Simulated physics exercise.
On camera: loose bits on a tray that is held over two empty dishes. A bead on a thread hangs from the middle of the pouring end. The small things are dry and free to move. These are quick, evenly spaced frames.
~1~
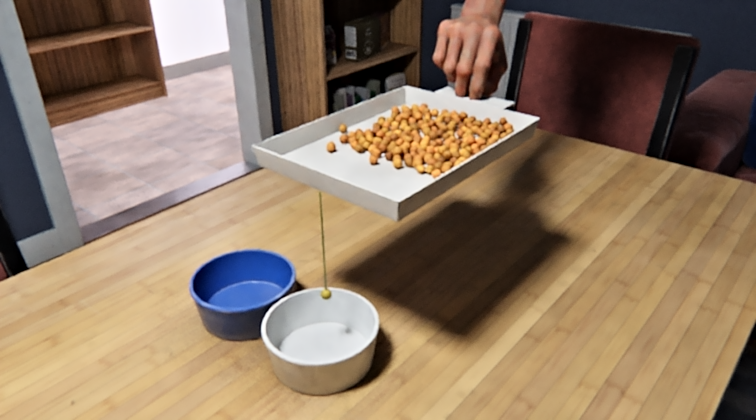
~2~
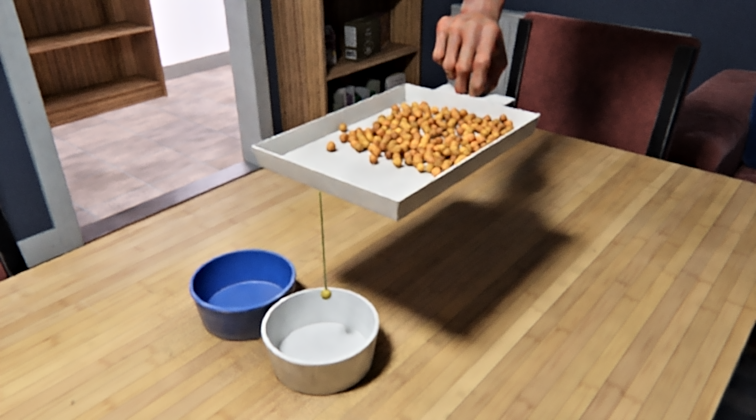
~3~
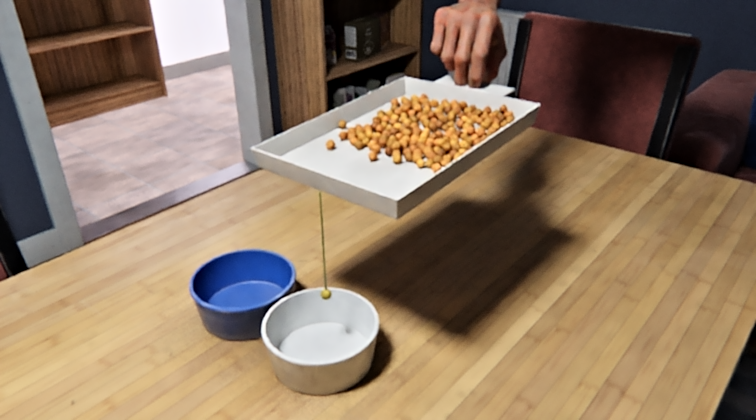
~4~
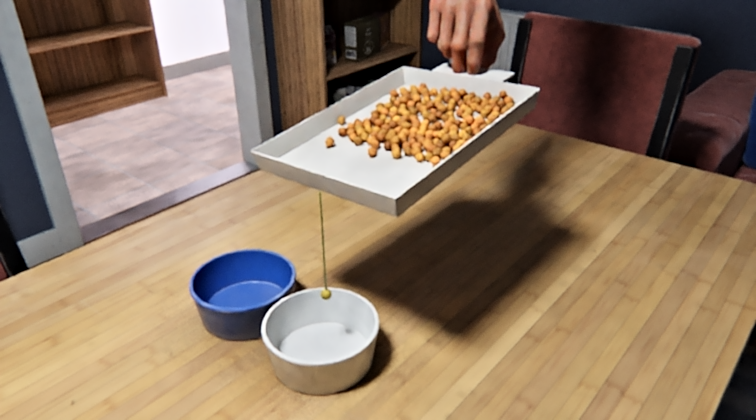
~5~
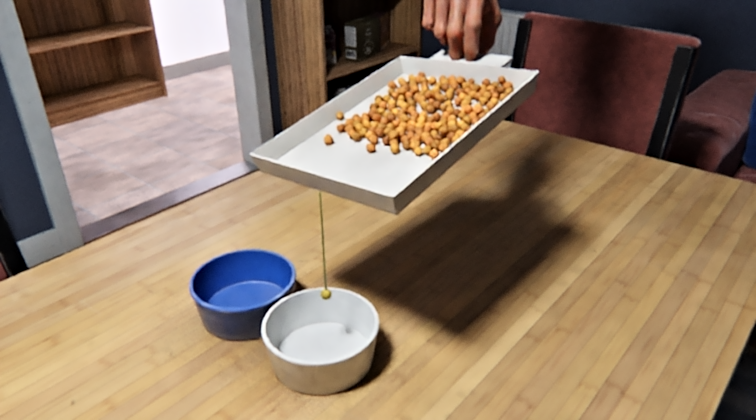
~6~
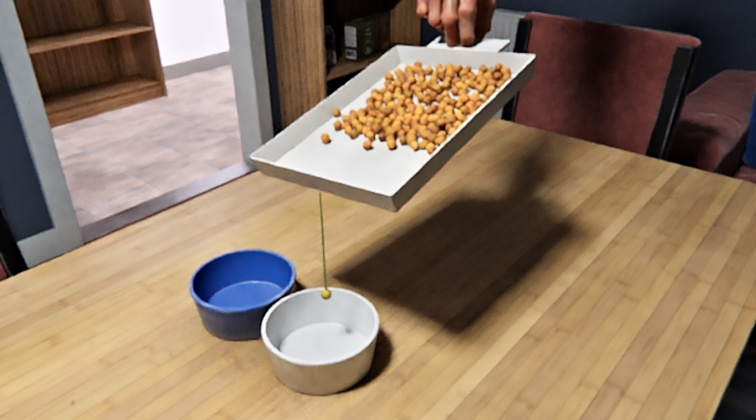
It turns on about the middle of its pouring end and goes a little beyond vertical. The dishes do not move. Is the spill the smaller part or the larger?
Together they catch the larger part.
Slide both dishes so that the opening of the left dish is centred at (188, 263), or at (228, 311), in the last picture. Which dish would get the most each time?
One: The right dish. Two: Left.
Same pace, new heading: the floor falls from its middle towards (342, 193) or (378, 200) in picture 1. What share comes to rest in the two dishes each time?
Near 40 % and 20 %.
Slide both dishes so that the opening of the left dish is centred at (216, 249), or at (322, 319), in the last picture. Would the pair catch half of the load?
At the first place over half, at the second less than half.
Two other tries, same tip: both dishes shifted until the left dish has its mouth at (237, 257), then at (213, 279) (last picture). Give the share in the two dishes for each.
About 60 and 70 per cent.
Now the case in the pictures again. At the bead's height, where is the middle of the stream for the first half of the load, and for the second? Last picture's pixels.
First near (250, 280), later near (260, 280).
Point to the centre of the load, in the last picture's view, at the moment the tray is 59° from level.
At about (302, 149).
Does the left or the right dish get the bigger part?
The winner is left.
Just after the last frame, tray tipped steeply; almost all on the tray; just a few outside both; about a tenth in the air.
A moment on, tray tipped right over; the larger part on the tray; just a few in the right dish; about a tenth in the left dish; about a tenth outside both; just a few in the air.
Further on, tray tipped past a quarter turn; about a tenth in the right dish; roughly two thirds in the left dish; roughly a quarter outside both.
When it is over, tray tipped past a quarter turn; about a tenth in the right dish; roughly two thirds in the left dish; roughly a quarter outside both.
